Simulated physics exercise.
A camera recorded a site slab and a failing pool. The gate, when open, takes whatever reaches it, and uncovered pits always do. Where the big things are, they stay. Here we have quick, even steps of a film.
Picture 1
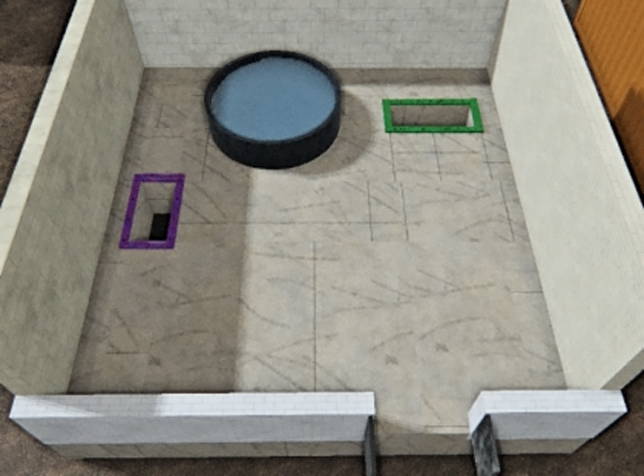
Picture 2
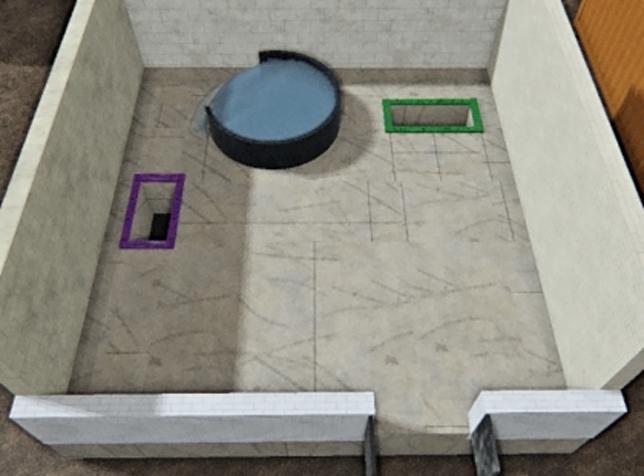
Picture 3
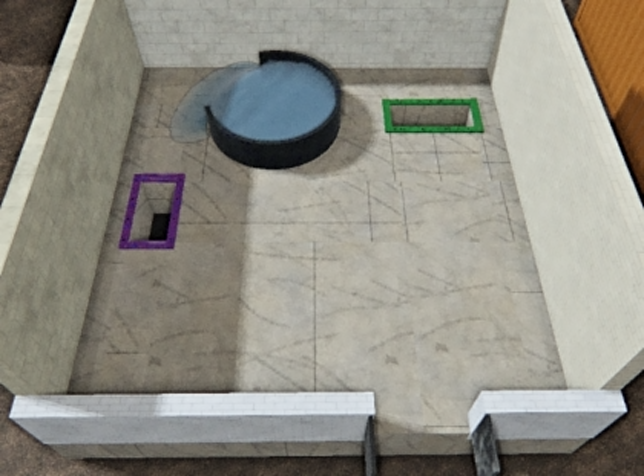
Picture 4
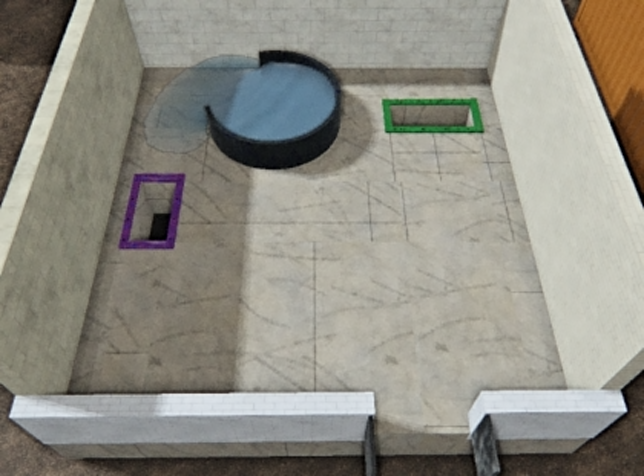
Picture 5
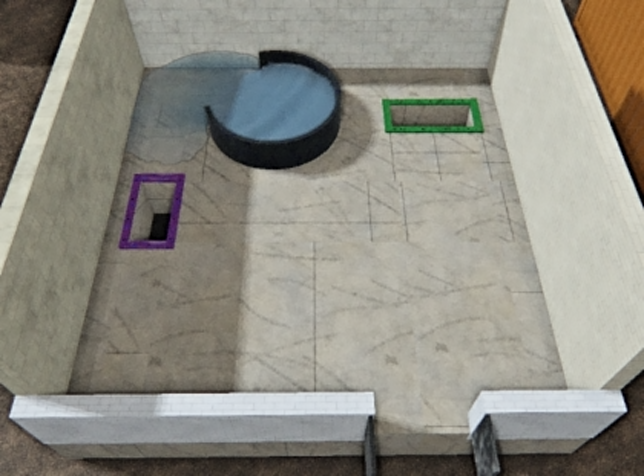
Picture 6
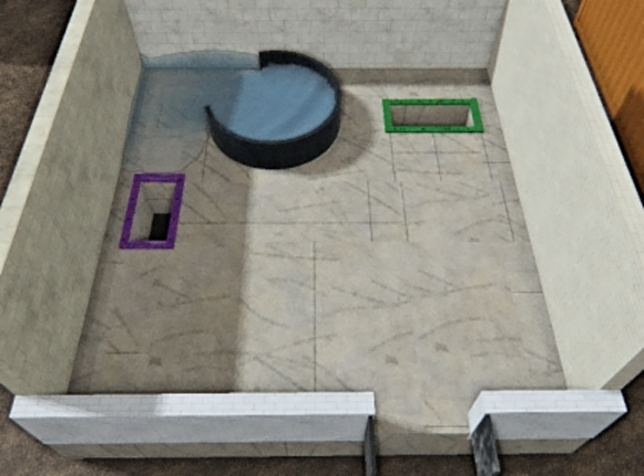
On a walled slab, a round pool opens at its left side and water spreads leftward.
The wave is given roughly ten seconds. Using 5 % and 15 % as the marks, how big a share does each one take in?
The gate ends up low - beneath five per cent, the green pit ends up low - beneath five per cent, the purple pit ends up high - past fifteen per cent.
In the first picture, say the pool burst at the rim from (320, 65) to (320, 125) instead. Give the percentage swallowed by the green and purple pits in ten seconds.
Out of every hundred parts, green takes 30 and purple takes 0.
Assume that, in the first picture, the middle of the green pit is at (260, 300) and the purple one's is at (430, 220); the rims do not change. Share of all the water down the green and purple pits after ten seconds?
Percentages by pit: Green at 8, purple at 0.
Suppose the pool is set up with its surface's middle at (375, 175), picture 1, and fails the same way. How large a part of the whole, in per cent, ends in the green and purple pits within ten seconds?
I'd guess green takes near 4 % and purple near 12 %.
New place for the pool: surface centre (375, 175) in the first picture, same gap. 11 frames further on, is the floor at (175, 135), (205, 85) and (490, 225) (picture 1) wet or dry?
Location one: Soaked; location two: Soaked; location three: Bone dry.
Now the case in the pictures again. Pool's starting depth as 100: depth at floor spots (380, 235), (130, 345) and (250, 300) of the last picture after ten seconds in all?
Respectively near 2, 4 and 4 per cent.
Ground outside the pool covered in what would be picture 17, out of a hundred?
Estimate: Some 20 in a hundred.
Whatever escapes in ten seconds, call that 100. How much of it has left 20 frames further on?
I'd estimate some 50 per cent.
A moment on, water covers 15 % of the floor; the gate 0 %, the green pit 0 %, the purple pit 0 %.
Next, water covers 20 % of the floor; the gate 0 %, the green pit 0 %, the purple pit 1 %.
Then, water covers 40 % of the floor; the gate 0 %, the green pit 0 %, the purple pit 11 %.
Later, water covers 55 % of the floor; the gate 0 %, the green pit 0 %, the purple pit 18 %.
In the end, water covers 80 % of the floor; the gate 2 %, the green pit 0 %, the purple pit 21 %.
